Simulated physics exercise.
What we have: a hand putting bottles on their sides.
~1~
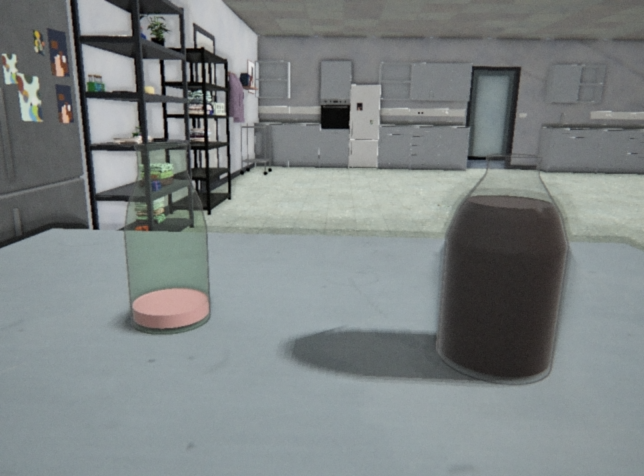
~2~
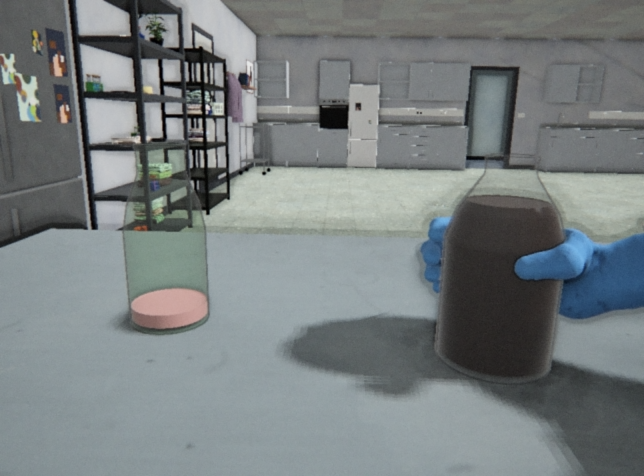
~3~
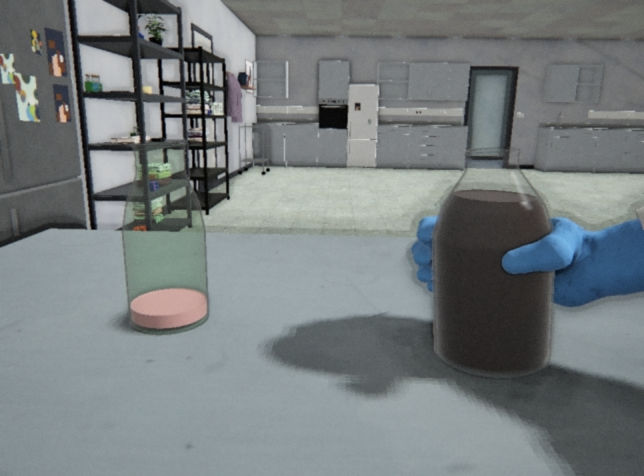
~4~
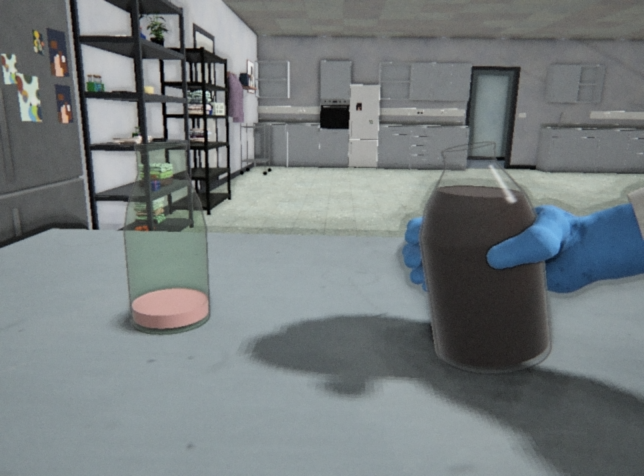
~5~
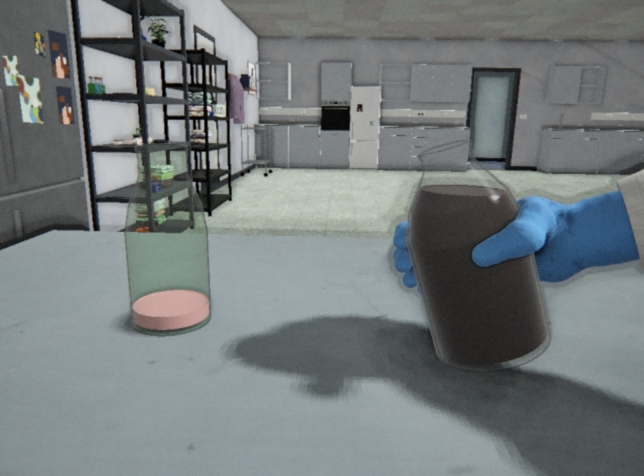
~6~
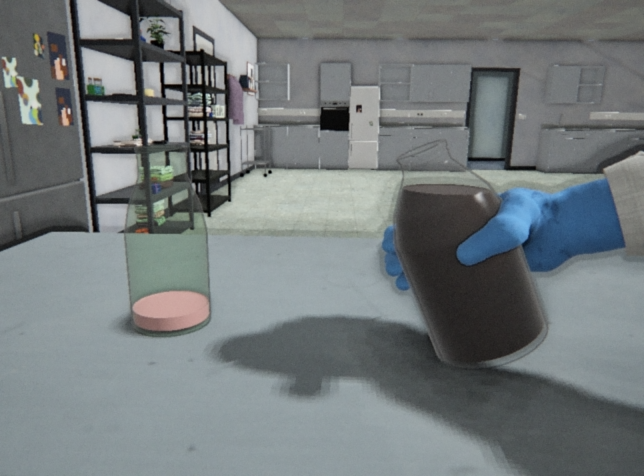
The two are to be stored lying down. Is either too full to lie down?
The left bottle holds it all; the right bottle lets some out.
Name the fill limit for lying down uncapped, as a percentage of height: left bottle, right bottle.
First 14 %, second 22 %.
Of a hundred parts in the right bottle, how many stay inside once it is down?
Roughly 30 per cent.
A moment on, the right bottle is nearly down; right bottle, a puddle at its mouth.
Further on, the right bottle lies flat; right bottle, a puddle at its mouth.
When it is over, both lie flat; right bottle, a puddle at its mouth; left bottle, all still inside.
